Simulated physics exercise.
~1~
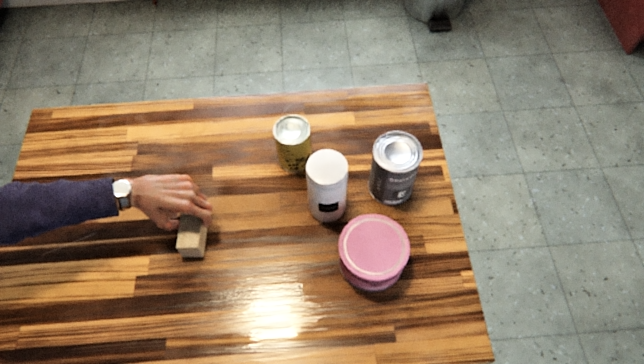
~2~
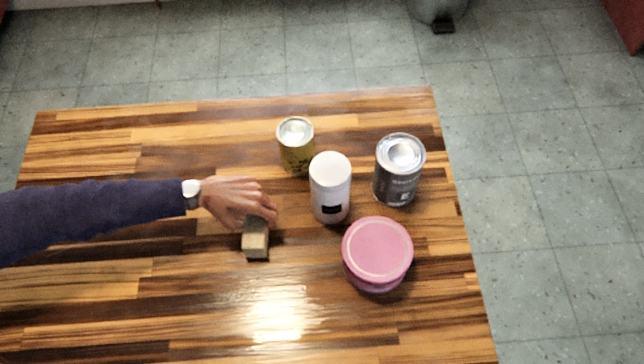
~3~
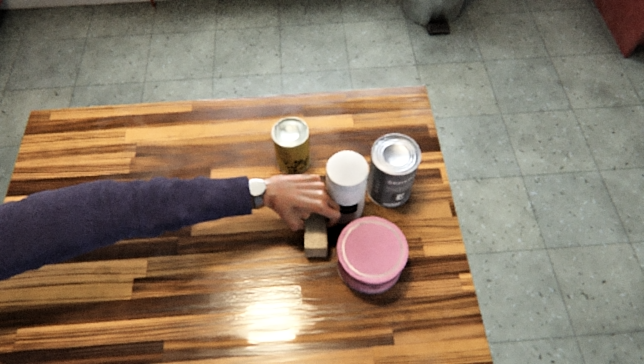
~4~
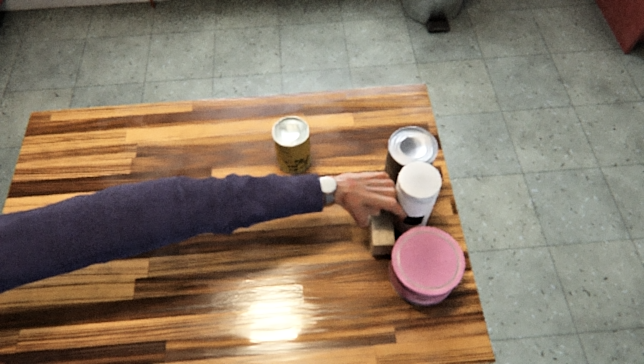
At first, a hand in a dark sleeve with a watch holds a small wooden block on the left of a striped wooden table, where a yellow tin, a white jar, a grey tin and a pink tub stand. The hand slides the block to the right across the bare wood, then reaches the white jar and starts to shift it. Pushing on, it carries the jar and the pink tub toward the right edge, and the grey tin moves a little too. At the end, those three are crowded near the edge, still upright, while the yellow tin has stayed put.
